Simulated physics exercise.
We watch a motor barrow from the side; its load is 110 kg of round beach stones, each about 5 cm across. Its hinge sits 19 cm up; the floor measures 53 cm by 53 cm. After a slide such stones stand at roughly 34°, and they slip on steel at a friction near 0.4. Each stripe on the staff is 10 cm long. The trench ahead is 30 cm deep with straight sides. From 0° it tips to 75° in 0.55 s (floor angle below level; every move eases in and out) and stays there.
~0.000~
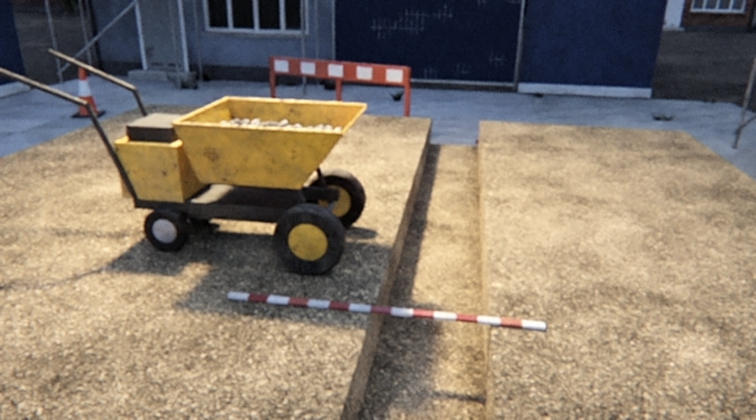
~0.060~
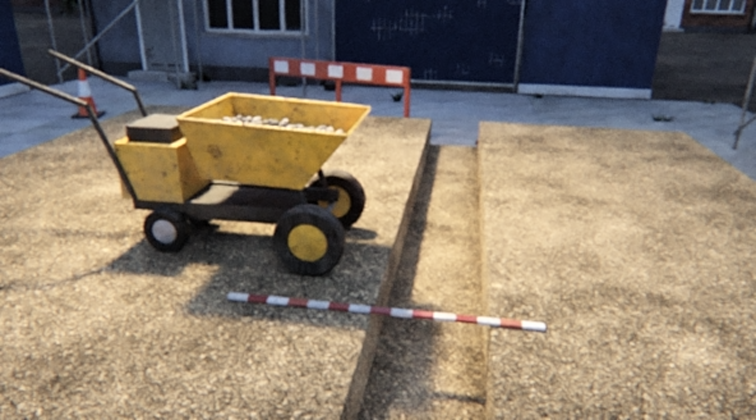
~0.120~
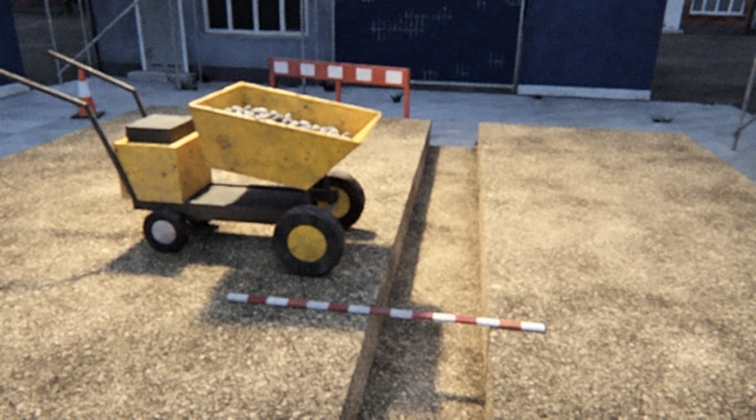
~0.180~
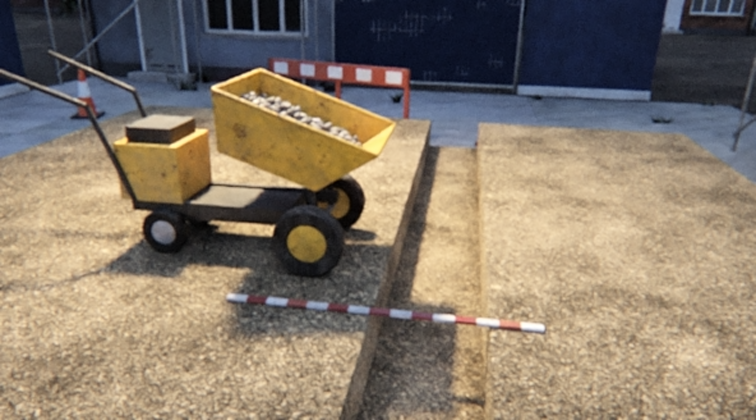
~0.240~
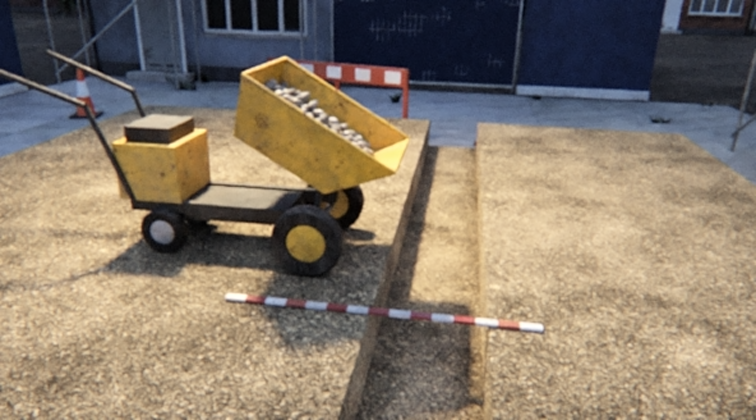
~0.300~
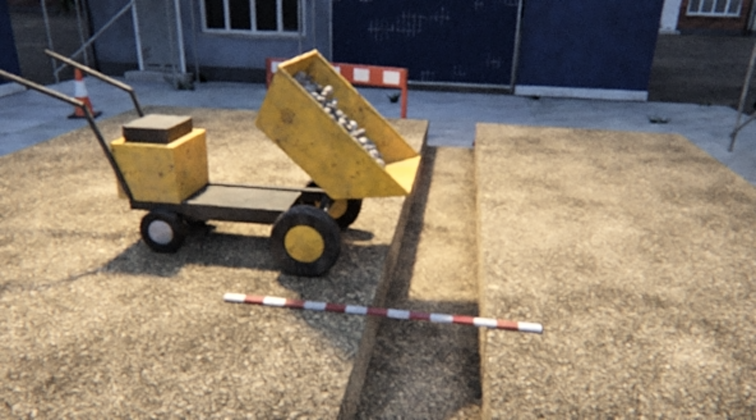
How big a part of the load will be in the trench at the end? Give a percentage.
About 59 per cent.
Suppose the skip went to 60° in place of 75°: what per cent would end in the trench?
It would be near 55 per cent.
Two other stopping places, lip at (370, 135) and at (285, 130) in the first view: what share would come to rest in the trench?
First some 30, then 100 per cent.
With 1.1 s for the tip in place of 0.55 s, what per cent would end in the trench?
It would be near 85 per cent.
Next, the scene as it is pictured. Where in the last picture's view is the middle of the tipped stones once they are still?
Their middle is at about (473, 295).
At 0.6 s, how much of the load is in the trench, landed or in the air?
Some 35 per cent.
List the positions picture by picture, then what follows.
In the first frame, the skip is at 0°, its lip at (342, 134); the top of the load is at (272, 128).
In the second frame, the skip is at 2°, its lip at (347, 136); the top of the load is at (252, 124); the stones move at 0.6 m/s on average.
In the third frame, lip at (360, 144), floor tilted 9°, highest stones at (248, 114); the stones move at 1.2 m/s on average.
In the fourth frame, lip at (378, 156), floor tilted 19°, highest stones at (256, 100); the stones move at 1.6 m/s on average.
In the fifth frame, lip at (395, 173), floor tilted 30°, highest stones at (276, 88); the stones move at 1.8 m/s on average.
In the sixth frame, the skip is at 43°, its lip at (409, 195); the top of the load is at (300, 81); the stones move at 1.9 m/s on average.
After 0.4 s the floor is at 63°; 100 % in the skip; the foremost stones are at (403, 206).
After 0.6 s the floor is at 75°; 65 % in the skip, 33 % in the trench, 1 % past the trench; the foremost stones are at (492, 259).
After 1.0 s the floor is at 75°; 3 % in the skip, 55 % in the trench, 41 % past the trench; the foremost stones are at (675, 275).
After 3.0 s the floor is at 75°; 0 % in the skip, 59 % in the trench, 41 % past the trench; the foremost stones are past the picture's edge.
